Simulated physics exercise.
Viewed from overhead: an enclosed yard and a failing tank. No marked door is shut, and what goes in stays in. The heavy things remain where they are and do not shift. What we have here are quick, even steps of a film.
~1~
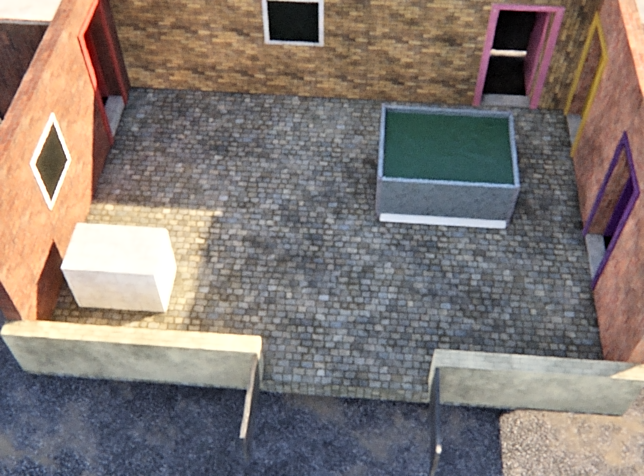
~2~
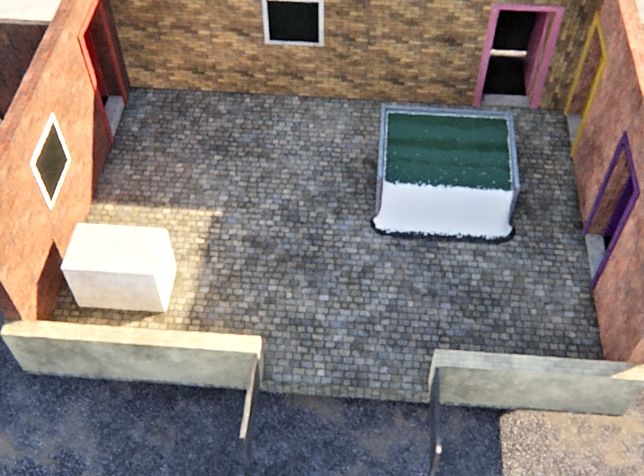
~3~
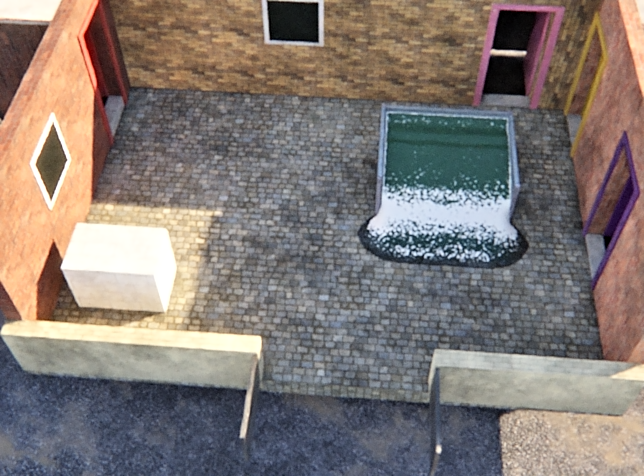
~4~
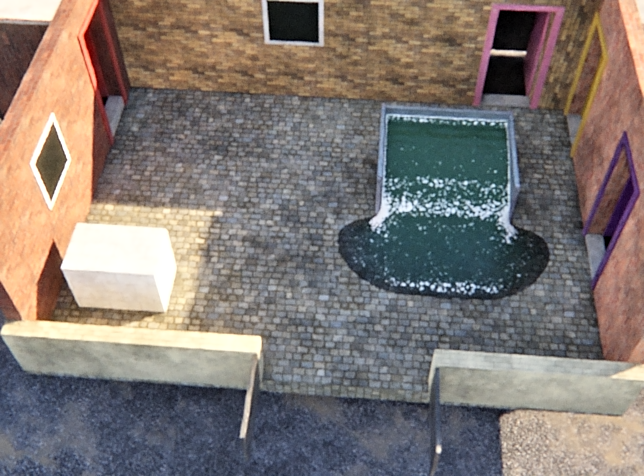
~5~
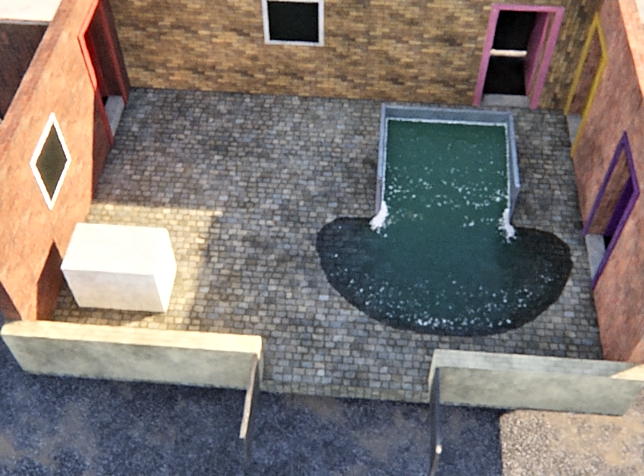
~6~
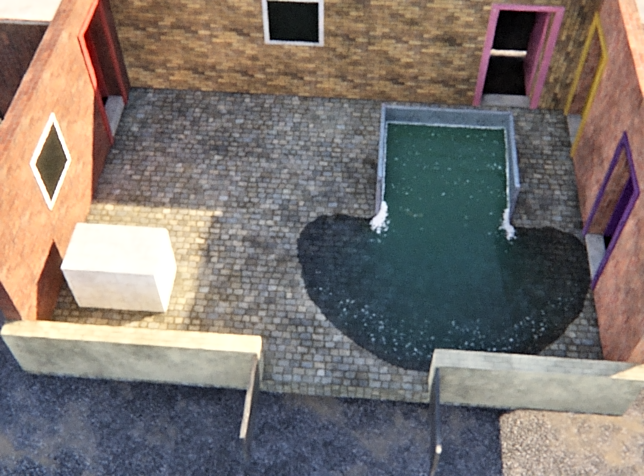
Walled cobbled yard seen from above, a tank's near side giving way and green water pouring out, fanning across the paving.
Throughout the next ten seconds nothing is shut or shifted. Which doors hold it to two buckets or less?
Purple door: Yes, pink door: No, yellow door: No, red door: Yes.
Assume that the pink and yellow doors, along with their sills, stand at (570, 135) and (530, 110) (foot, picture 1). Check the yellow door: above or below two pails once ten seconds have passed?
I'd say the yellow one tops it.
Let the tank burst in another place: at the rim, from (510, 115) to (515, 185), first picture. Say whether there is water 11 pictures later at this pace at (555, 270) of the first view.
There: Flooded.
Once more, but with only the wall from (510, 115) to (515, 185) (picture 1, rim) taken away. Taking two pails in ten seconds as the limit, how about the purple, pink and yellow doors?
I'd expect the purple one breaks the limit, the pink one breaks the limit and the yellow one breaks the limit.
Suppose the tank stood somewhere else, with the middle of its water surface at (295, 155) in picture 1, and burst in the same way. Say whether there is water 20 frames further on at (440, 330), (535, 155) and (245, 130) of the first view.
In the order asked: Reached by the flood, not reached, not reached.
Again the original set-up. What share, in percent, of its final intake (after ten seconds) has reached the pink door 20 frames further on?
My estimate: Close to 0 per cent.
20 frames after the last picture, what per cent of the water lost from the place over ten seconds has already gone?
About 60 per cent.
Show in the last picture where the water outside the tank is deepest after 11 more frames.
(594, 388).
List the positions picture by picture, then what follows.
In the first picture, the tank at (447, 148) is whole and still.
In the second picture, the front is at (511, 229), out from the gap at (444, 206).
In the third picture, water pours out at (443, 209) and has run to (520, 248).
In the fourth picture, water pours out at (443, 210) and has run to (538, 267).
In the fifth picture, the front is at (514, 323), out from the gap at (443, 211).
In the sixth picture, water pours out at (443, 211) and has run to a hidden place.
A moment on, water covers 30 % of the floor; the purple door wet at the sill, nothing in, the pink door not reached, the yellow door not reached, the red door not reached.
Next, water covers 35 % of the floor; the purple door wet at the sill, nothing in, the pink door not reached, the yellow door not reached, the red door not reached.
Then, water covers 45 % of the floor; the purple door under two buckets in, the pink door not reached, the yellow door not reached, the red door not reached.
Later, water covers 60 % of the floor; the purple door under two buckets in, the pink door over two buckets in, the yellow door under two buckets in, the red door not reached.
In the end, water covers 80 % of the floor; the purple door under two buckets in, the pink door over two buckets in, the yellow door over two buckets in, the red door wet at the sill, nothing in.
